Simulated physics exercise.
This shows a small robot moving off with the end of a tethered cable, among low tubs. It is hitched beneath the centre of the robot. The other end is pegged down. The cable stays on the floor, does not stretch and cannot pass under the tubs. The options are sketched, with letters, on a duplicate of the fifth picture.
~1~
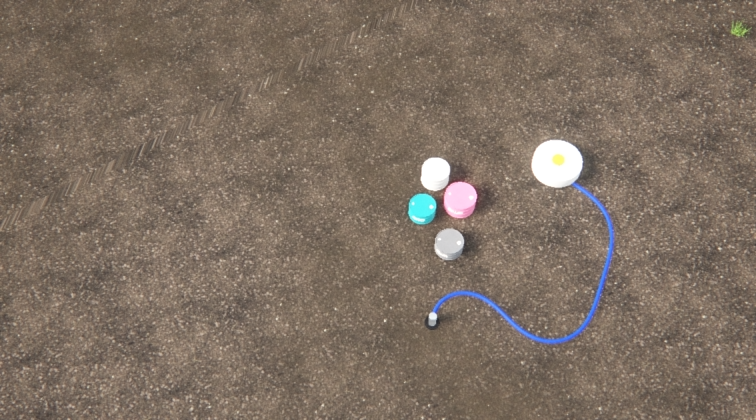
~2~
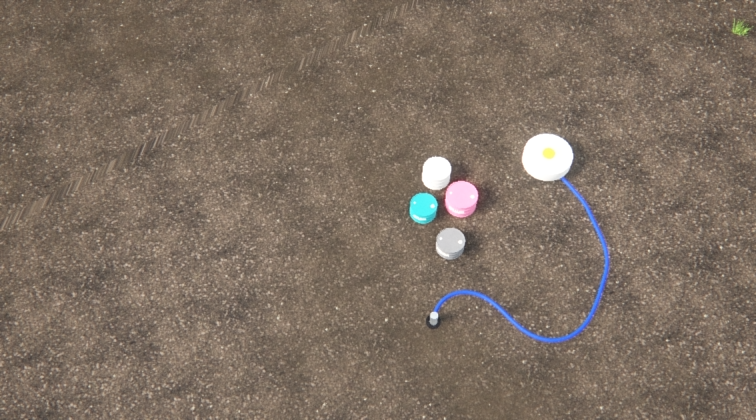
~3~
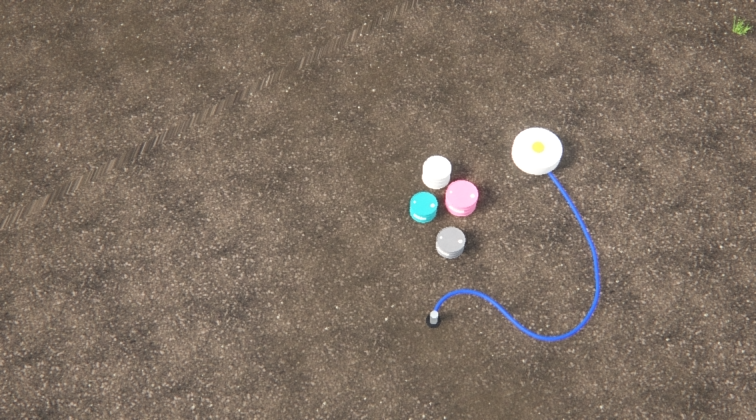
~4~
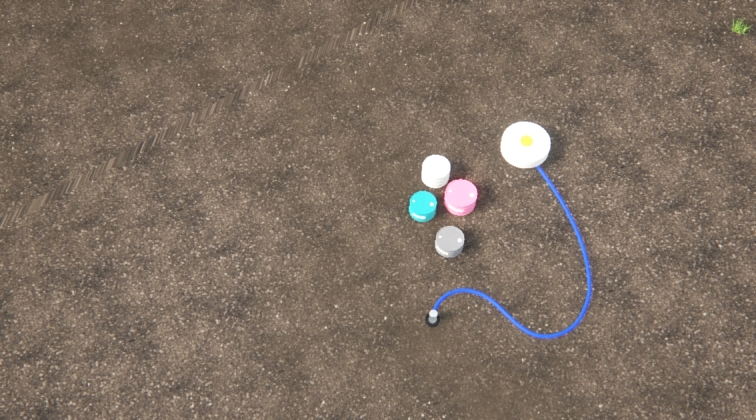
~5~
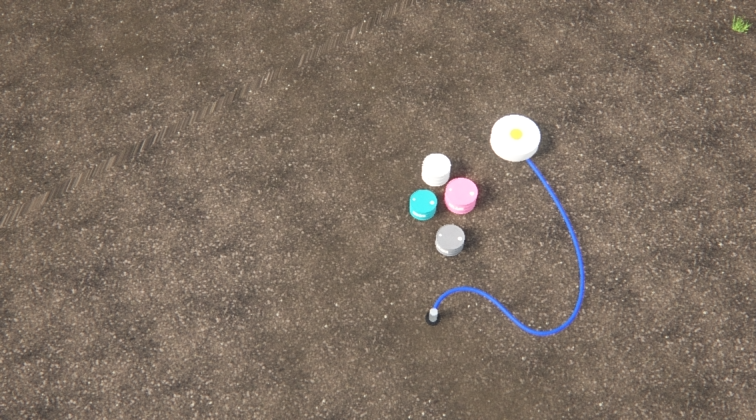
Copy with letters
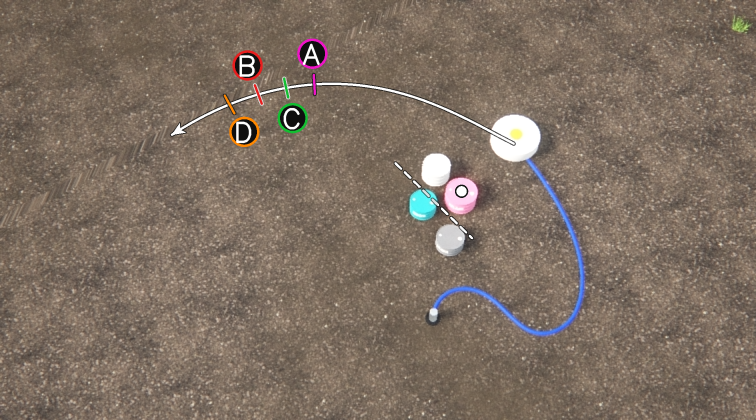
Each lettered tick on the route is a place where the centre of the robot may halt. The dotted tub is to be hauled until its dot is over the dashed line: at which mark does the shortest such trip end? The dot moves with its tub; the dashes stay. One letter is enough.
D is the first stop that does it.
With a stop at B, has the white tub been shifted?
By then, yes.
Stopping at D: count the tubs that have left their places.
By then, four.
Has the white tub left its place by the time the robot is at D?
Yes.
On the marked copy, A at (314, 84); B at (258, 94); C at (286, 88); D at (230, 104); the dashed line at (433, 200); the route from (514, 144) via (345, 84) to (172, 135); the white dot at (462, 191).
With D. Early on, robot (420, 94); pink tub (461, 196).
Further on, robot (316, 79); pink tub (461, 196).
At the end, robot (228, 100); turquoise tub (395, 213); grey tub (433, 236); pink tub (424, 209); white tub (404, 190); the dot on the pink tub is over the dashed line.
As for the rest, A leaves the dotted tub short, at (461, 196); B leaves the dotted tub short, at (438, 202); C leaves the dotted tub short, at (452, 197).
